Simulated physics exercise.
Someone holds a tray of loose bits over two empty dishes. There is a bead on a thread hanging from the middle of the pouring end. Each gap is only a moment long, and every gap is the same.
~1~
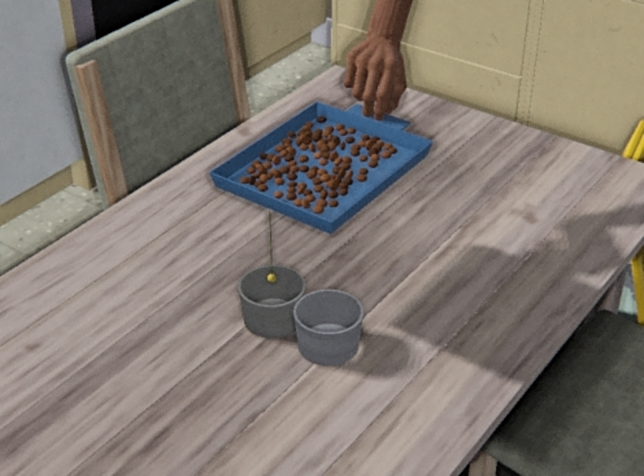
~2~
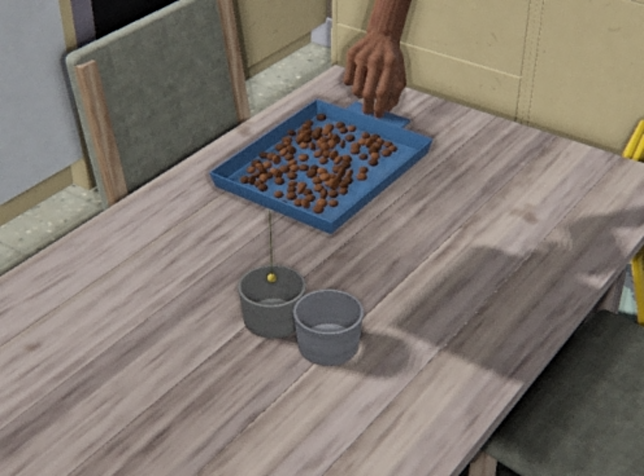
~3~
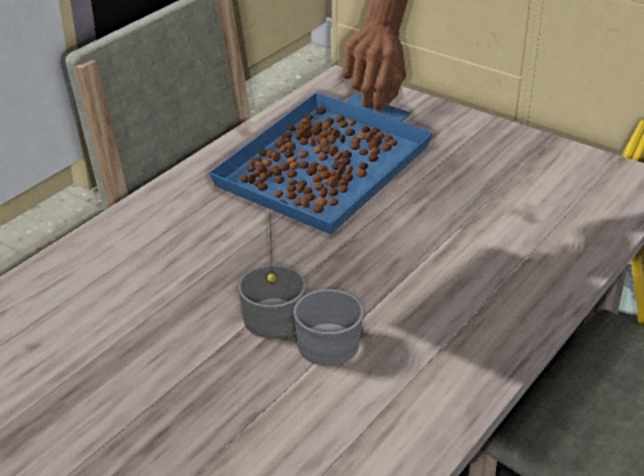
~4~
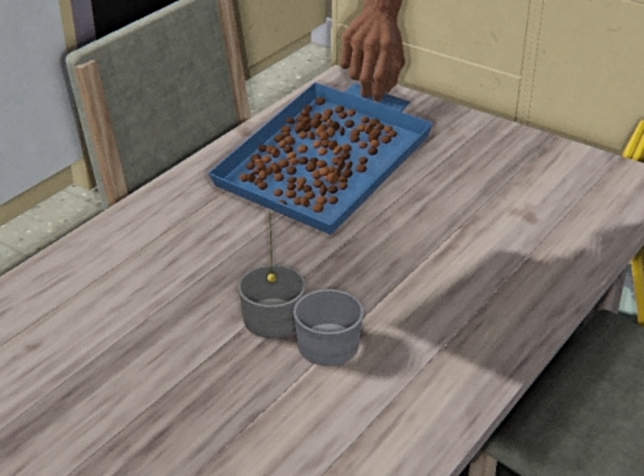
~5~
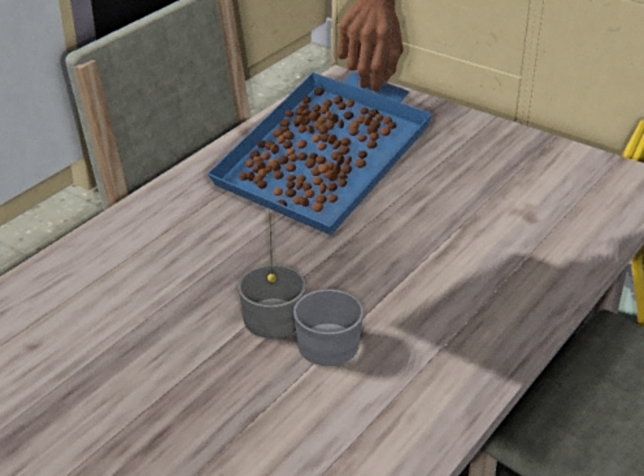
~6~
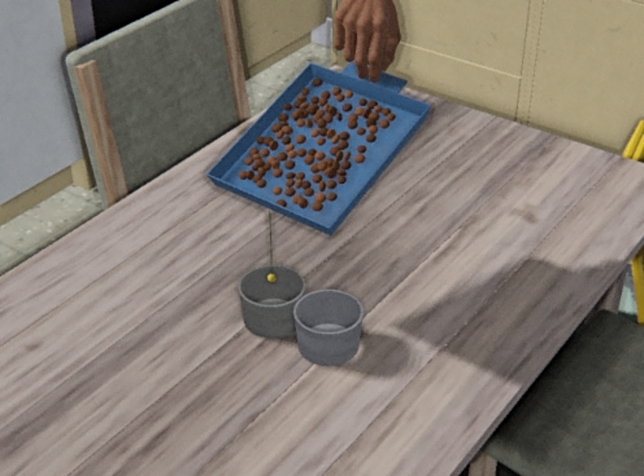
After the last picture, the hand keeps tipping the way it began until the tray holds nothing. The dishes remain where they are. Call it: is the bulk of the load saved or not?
The bulk is not saved.
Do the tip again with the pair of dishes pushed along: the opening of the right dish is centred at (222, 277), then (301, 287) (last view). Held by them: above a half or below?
Result, first place: Not as much as half; second place: Not as much as half.
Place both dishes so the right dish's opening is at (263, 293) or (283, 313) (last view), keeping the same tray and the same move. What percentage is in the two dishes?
First try: Roughly 10 per cent; second try: Roughly 60 per cent.
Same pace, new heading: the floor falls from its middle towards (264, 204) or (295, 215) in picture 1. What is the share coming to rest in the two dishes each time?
First case: 0 %; second case: 30 %.
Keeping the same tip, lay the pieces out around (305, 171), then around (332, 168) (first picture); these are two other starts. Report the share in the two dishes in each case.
Roughly 10 % and then 10 %.
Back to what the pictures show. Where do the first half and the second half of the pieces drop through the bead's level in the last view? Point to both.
First close to (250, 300), next close to (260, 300).
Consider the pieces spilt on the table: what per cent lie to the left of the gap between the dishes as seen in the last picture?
Left share: Close to 90 %.
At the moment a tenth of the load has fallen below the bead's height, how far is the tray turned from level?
The angle is roughly 80° at that point.
Soon, tray tipped steeply; all on the tray.
A while on, tray tipped right over; about half on the tray; a stray few in the right dish; about a third outside both; a small part in the air.
Towards the end, tray tipped past a quarter turn; a small part in the right dish; a stray few in the left dish; nearly all outside both.
Finally, tray tipped past a quarter turn; a small part in the right dish; a stray few in the left dish; nearly all outside both.
